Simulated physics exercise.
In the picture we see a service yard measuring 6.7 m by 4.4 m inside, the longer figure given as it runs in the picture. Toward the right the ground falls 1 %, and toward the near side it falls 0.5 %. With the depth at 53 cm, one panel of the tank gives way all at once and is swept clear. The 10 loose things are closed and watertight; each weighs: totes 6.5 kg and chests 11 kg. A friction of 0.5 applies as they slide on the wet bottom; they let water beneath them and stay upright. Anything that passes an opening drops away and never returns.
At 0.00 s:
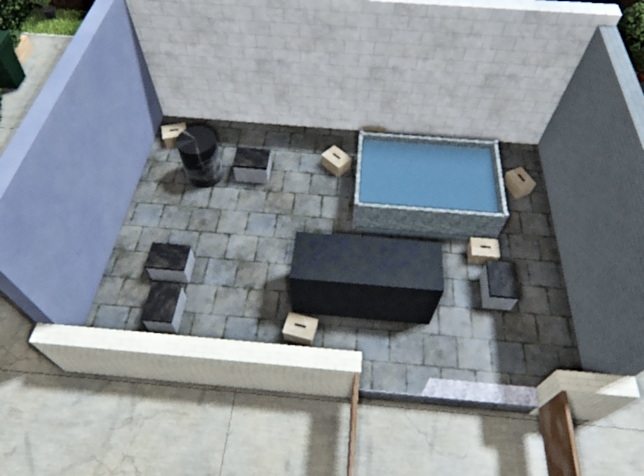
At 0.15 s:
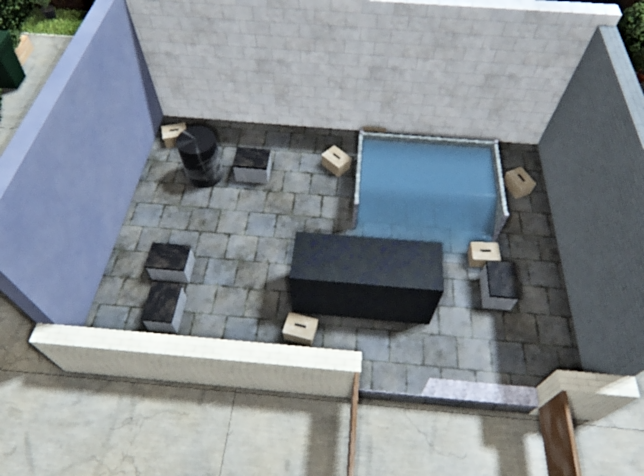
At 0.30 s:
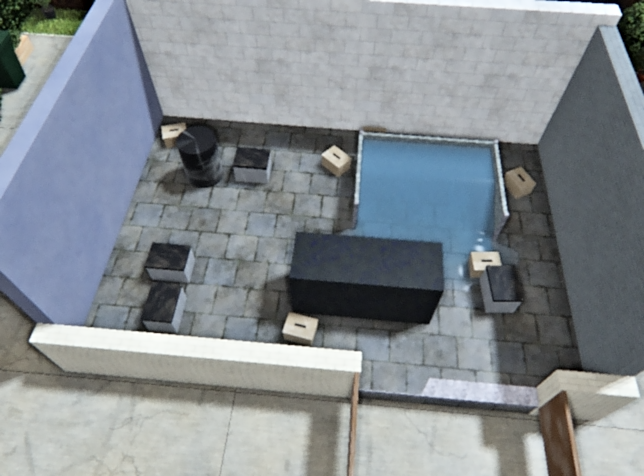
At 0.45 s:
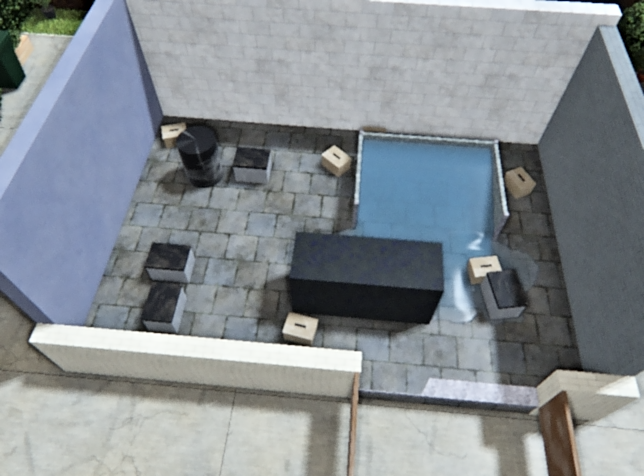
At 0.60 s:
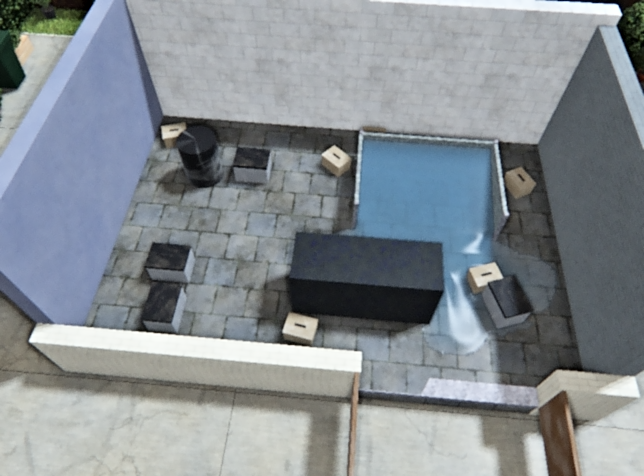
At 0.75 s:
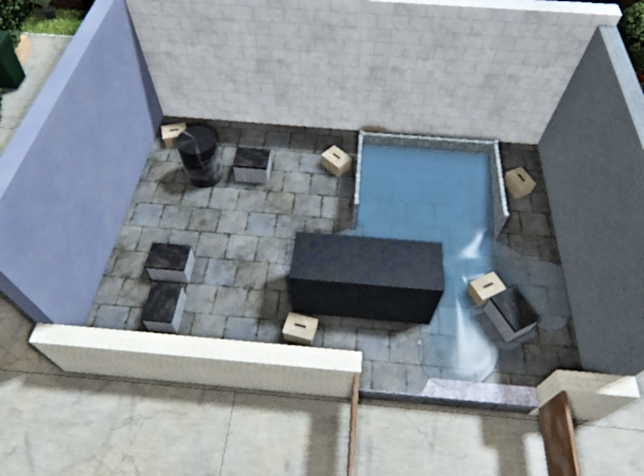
In a walled yard, a tank's near side gives way and water pushes two boxes nearer.
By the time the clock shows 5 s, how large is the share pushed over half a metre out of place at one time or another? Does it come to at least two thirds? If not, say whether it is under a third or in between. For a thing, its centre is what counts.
I'd guess the moved share fails to make a third.
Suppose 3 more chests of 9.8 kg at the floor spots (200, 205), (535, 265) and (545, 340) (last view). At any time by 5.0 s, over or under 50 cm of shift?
Each in turn ends up beyond the limit, beyond the limit, beyond the limit.
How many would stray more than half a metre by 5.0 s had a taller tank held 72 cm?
5.
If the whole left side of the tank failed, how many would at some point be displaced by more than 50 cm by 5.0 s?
Count: 6.
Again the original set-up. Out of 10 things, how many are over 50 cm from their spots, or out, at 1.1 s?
The number comes to 2.
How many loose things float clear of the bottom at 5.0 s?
I'd say 0 of them.
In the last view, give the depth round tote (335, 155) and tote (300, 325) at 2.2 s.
0 and 0 cm.
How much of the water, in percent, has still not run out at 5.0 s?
Roughly 70 percent.
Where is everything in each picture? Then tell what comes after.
In the first frame, a tote at (485, 247) rests on the ground; a chest at (503, 279) rests on the ground; 3.0 m2 under water; 0 of 10 have shifted.
In the second frame, a tote at (486, 251) rests on the ground, 7 cm from its start; a chest at (503, 279), on the bottom; water covers 3.9 m2; 1 of 10 have shifted.
In the third frame, a tote at (487, 261) rests on the ground, 24 cm from its start; a chest at (504, 282) rests on the ground, 6 cm from its start; 5.0 m2 under water; 2 of 10 have shifted.
In the fourth frame, a tote at (486, 266), on the bottom, 35 cm from its start; a chest at (507, 288) rests on the ground, 14 cm from its start; water covers 5.8 m2; 2 of 10 have shifted.
In the fifth frame, a tote at (487, 274), on the bottom, 49 cm from its start; a chest at (510, 296) rests on the ground, 26 cm from its start; 6.5 m2 under water; 2 of 10 have shifted.
In the sixth frame, a tote at (488, 285), afloat, 67 cm from its start; a chest at (515, 308) rests on the ground, 45 cm from its start; water covers 7.5 m2; 2 of 10 have shifted.
After 1.1 s 2 of 10 are over 50 cm from their spots; 1 afloat.
After 2.2 s 2 of 10 are over 50 cm from their spots; 1 afloat.
After 3.5 s 2 of 10 are over 50 cm from their spots; 0 afloat.
After 5.0 s 2 of 10 are over 50 cm from their spots, and 2 have been at some point; 0 afloat.
